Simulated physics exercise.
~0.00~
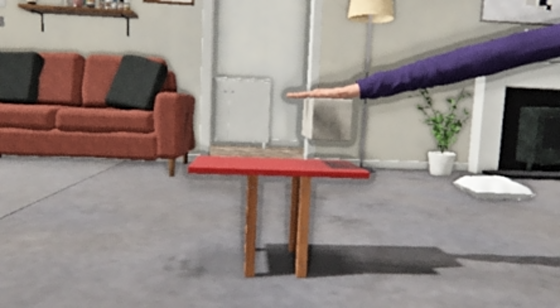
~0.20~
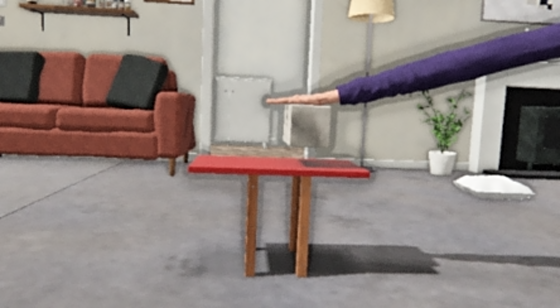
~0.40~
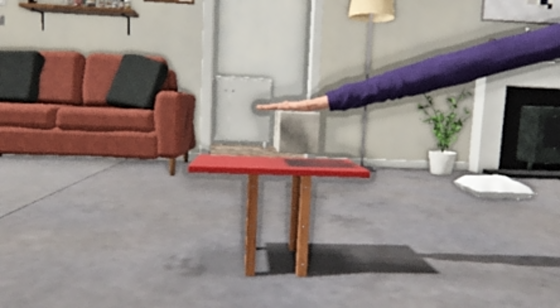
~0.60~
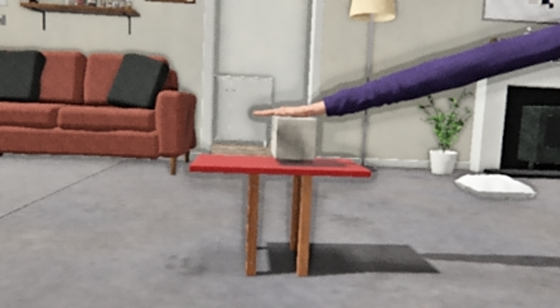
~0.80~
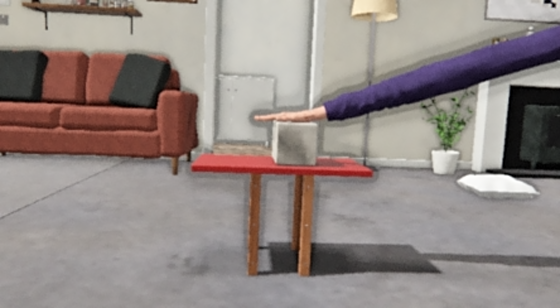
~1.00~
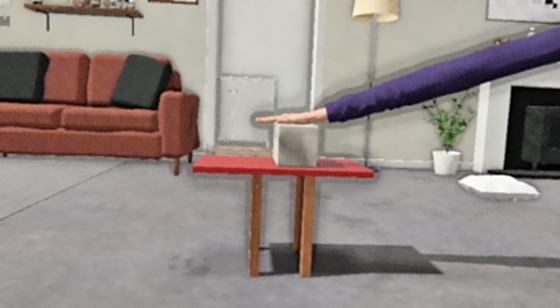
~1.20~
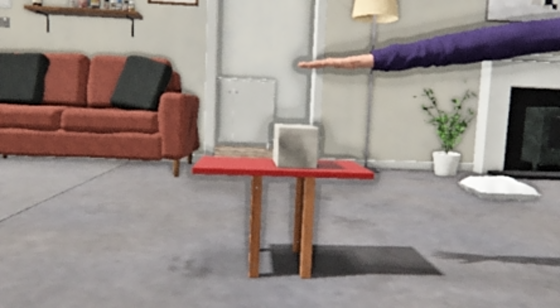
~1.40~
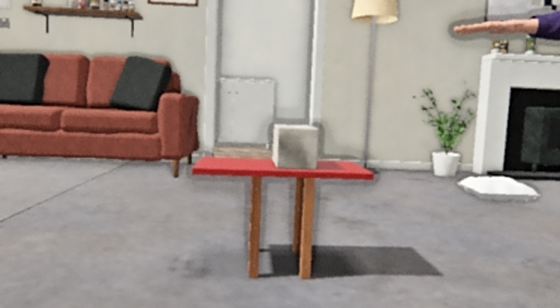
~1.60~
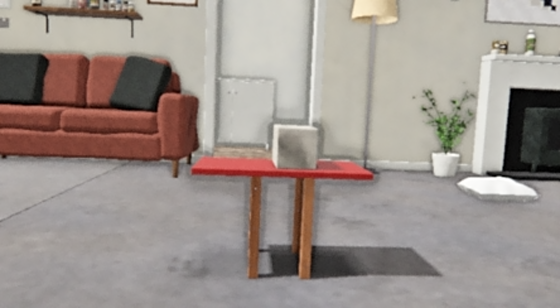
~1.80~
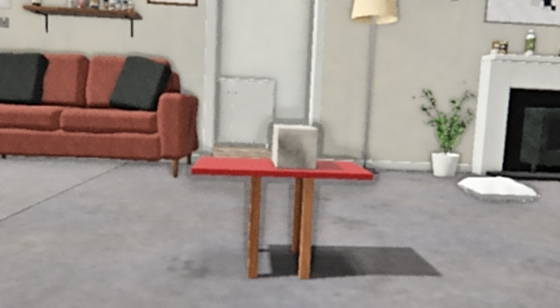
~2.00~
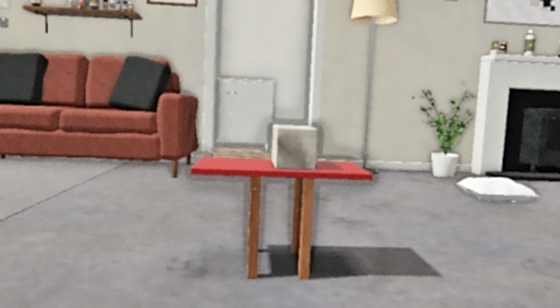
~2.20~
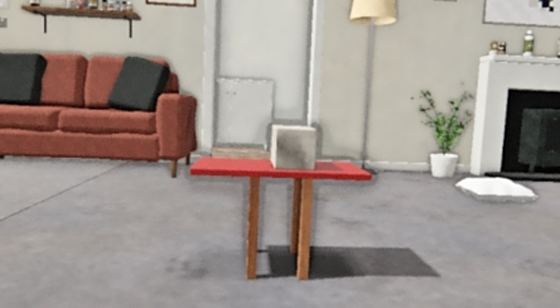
The clip opens on a narrow-footed red stand in a living room, with a purple-sleeved arm reaching in from the right above it. The outstretched hand moves a little left and lowers toward the top, while a pale, squarish block, hard to make out at first, becomes clear beneath it. The hand stays over the block briefly as it sits on the red surface. Then the hand lifts away and draws back to the right until it is out of view. The view sways slightly, but the block stays in place and the stand remains upright and steady at the end.
